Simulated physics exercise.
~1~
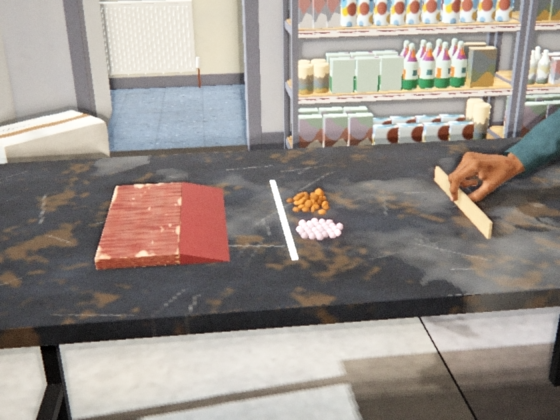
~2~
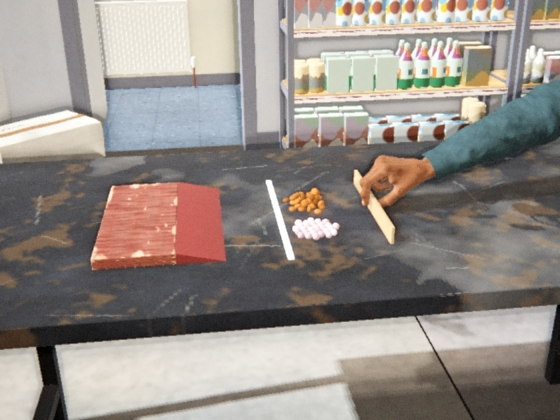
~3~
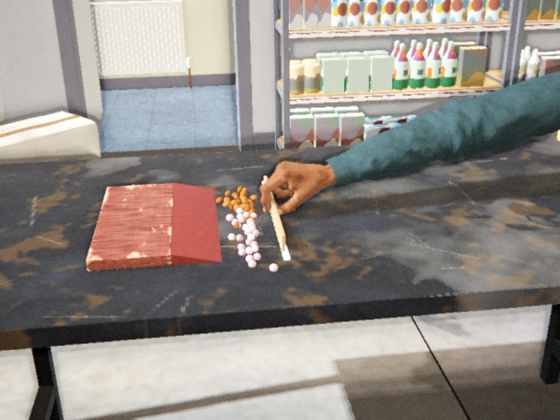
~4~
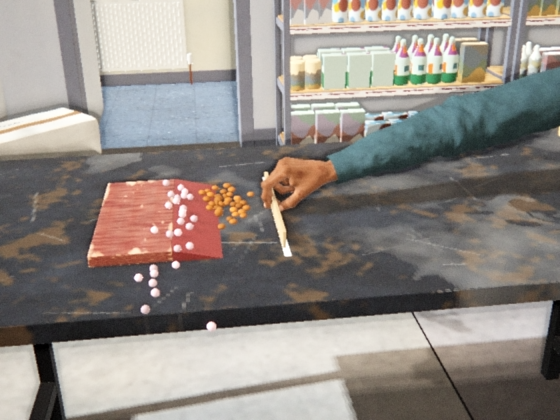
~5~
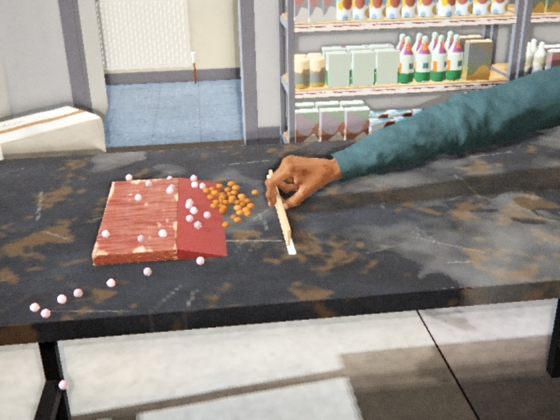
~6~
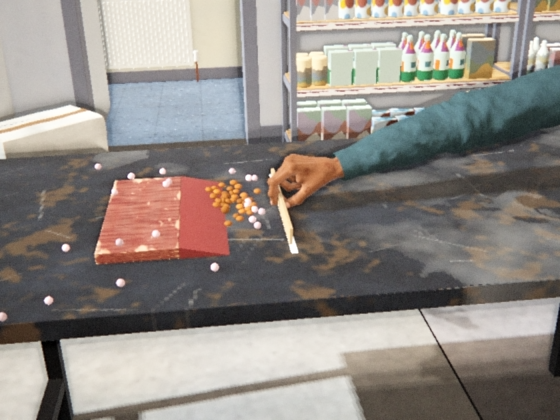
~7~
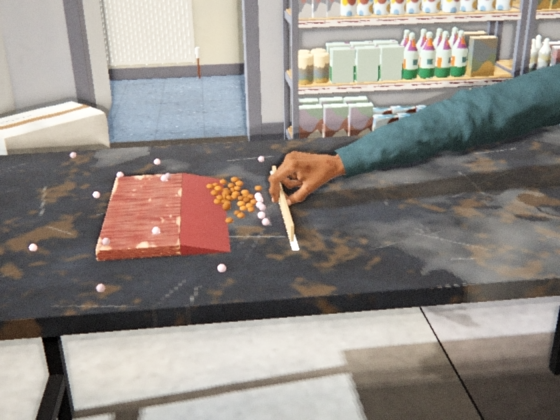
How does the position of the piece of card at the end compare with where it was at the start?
It starts well out to the right of the small orange and pink pieces, and it ends farther left, standing at the white tape with the hand still on it.
